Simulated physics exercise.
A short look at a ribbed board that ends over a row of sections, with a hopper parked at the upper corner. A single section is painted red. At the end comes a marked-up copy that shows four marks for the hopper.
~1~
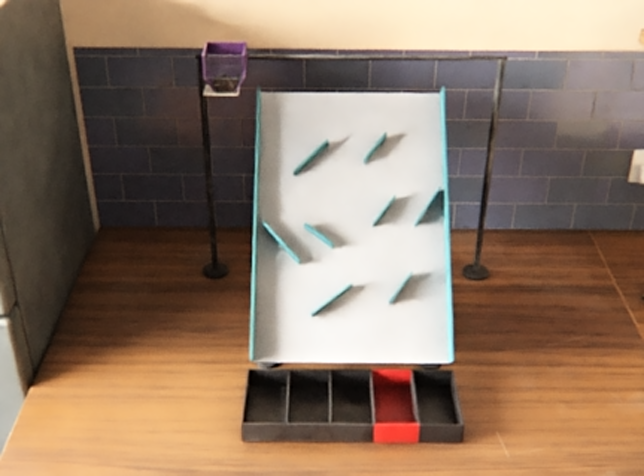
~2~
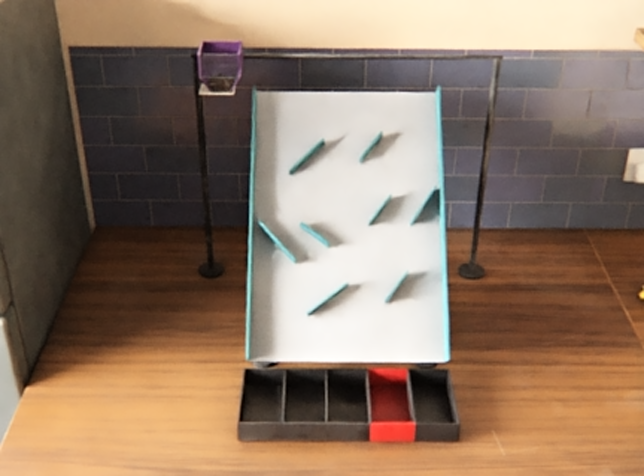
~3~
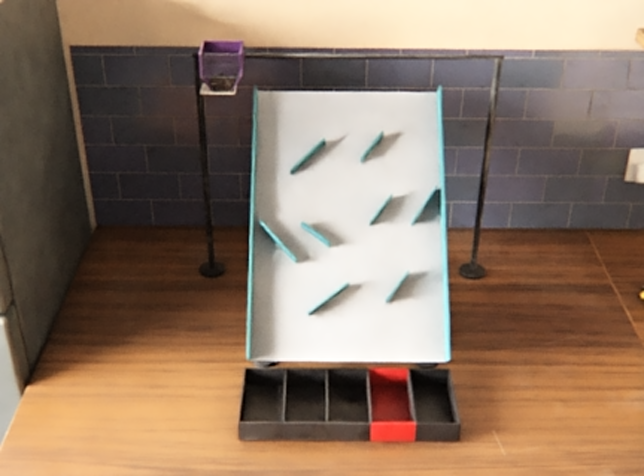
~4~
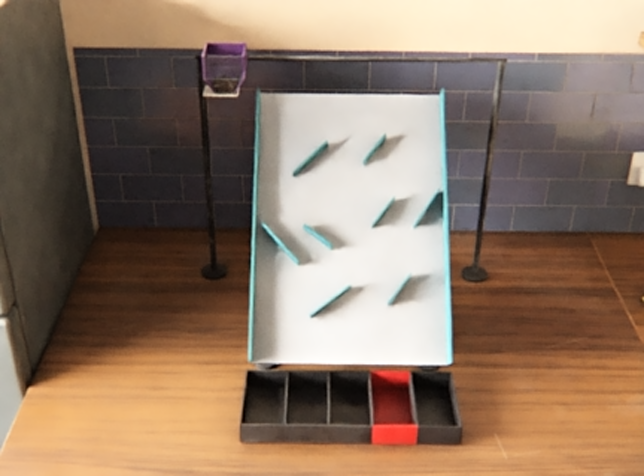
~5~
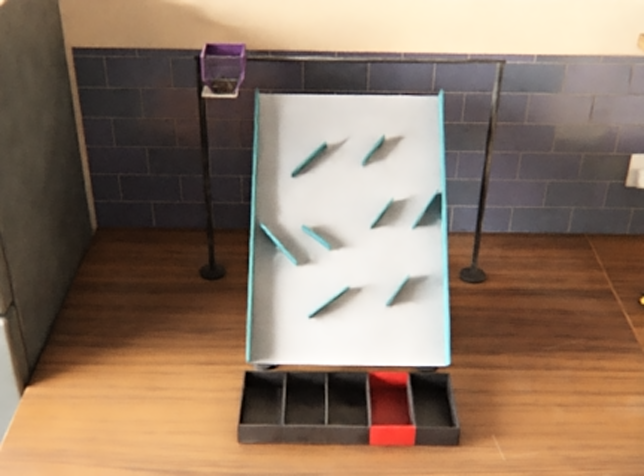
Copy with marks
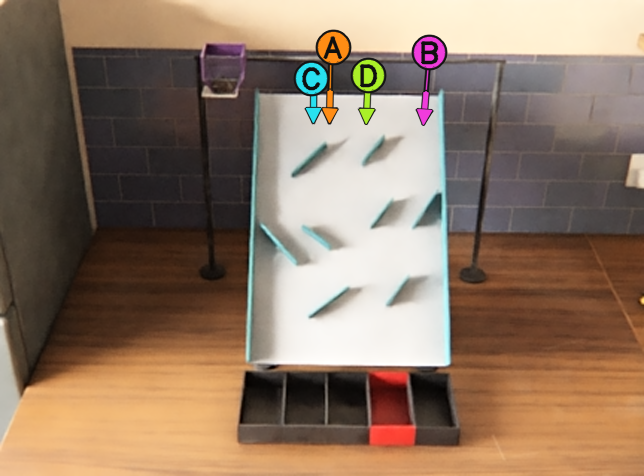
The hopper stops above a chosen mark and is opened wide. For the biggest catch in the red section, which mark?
Go for D.
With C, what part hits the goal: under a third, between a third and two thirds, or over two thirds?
Under a third.
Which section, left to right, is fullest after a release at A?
The first.
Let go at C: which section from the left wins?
It is the first one.
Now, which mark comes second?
That would be A.
On the marked copy, mark A meets the board at (329, 117); mark B meets the board at (423, 119); mark C meets the board at (313, 117); mark D meets the board at (366, 118).
With A, about a quarter in the red section, about two thirds in other sections, a small part outside the box.
With B, a stray few in the red section, most in other sections, a small part held on the board, a small part outside the box.
With C, a small part in the red section, most in other sections, a small part held on the board.
With D, about a third in the red section, about two thirds in other sections.
